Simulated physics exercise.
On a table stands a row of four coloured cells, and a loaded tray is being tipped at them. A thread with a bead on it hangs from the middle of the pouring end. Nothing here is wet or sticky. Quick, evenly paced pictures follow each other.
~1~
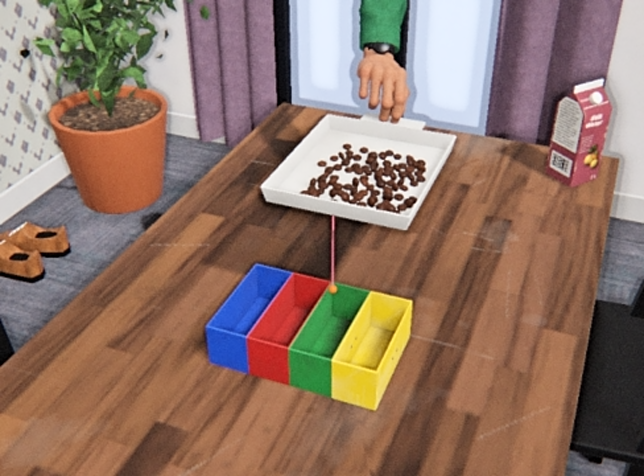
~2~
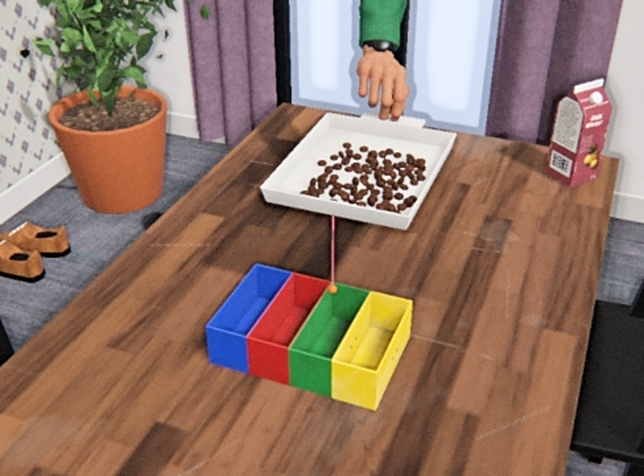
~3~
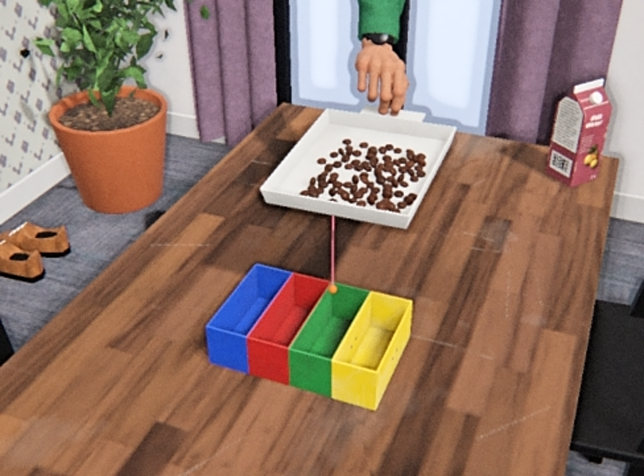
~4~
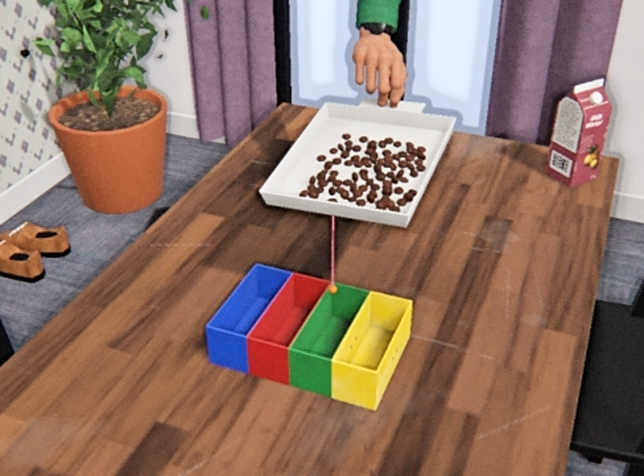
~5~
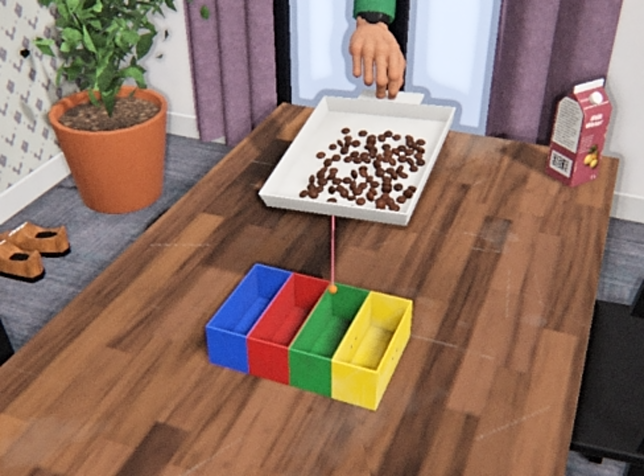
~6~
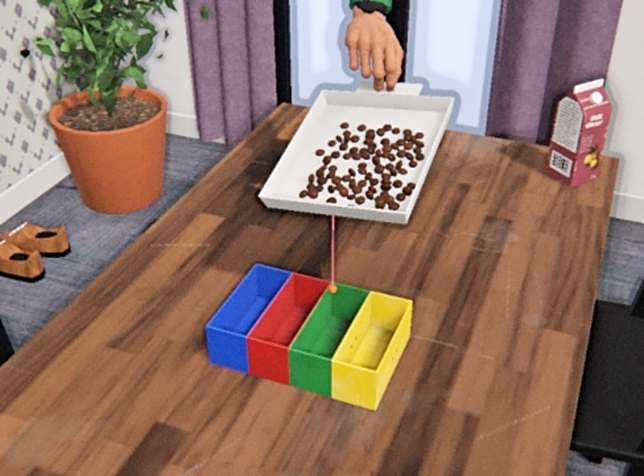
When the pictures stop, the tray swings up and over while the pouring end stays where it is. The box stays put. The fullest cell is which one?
The blue cell.
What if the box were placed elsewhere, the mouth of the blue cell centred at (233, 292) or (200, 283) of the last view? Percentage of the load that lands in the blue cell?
10 per cent the first time, 0 per cent the second time.
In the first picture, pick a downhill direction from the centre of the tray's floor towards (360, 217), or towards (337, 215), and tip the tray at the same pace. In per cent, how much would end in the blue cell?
The first try gives close to 0 per cent, the second close to 0 per cent.
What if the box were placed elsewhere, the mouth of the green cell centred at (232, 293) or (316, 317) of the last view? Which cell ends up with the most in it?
So the first one goes to the yellow one and the second to the red one.
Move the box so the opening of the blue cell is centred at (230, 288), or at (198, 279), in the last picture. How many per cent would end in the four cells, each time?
Estimate: 100 % first, 100 % second.
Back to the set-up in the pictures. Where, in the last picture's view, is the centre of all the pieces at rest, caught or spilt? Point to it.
Close to (265, 334), more or less.
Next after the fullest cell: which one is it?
Second place: The cell in red.
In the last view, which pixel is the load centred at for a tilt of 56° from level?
Roughly at (324, 180).
Just after the last frame, tray tipped steeply; every one on the tray.
A moment on, tray tipped right over; the larger part on the tray; just a few in the blue cell; just a few in the red cell; roughly a quarter falling or outside the box.
Further on, tray tipped past a quarter turn; roughly half in the blue cell; roughly a third in the red cell; about a tenth in the green cell.
When it is over, tray tipped past a quarter turn; roughly half in the blue cell; roughly a third in the red cell; about a tenth in the green cell; not one in the yellow cell.
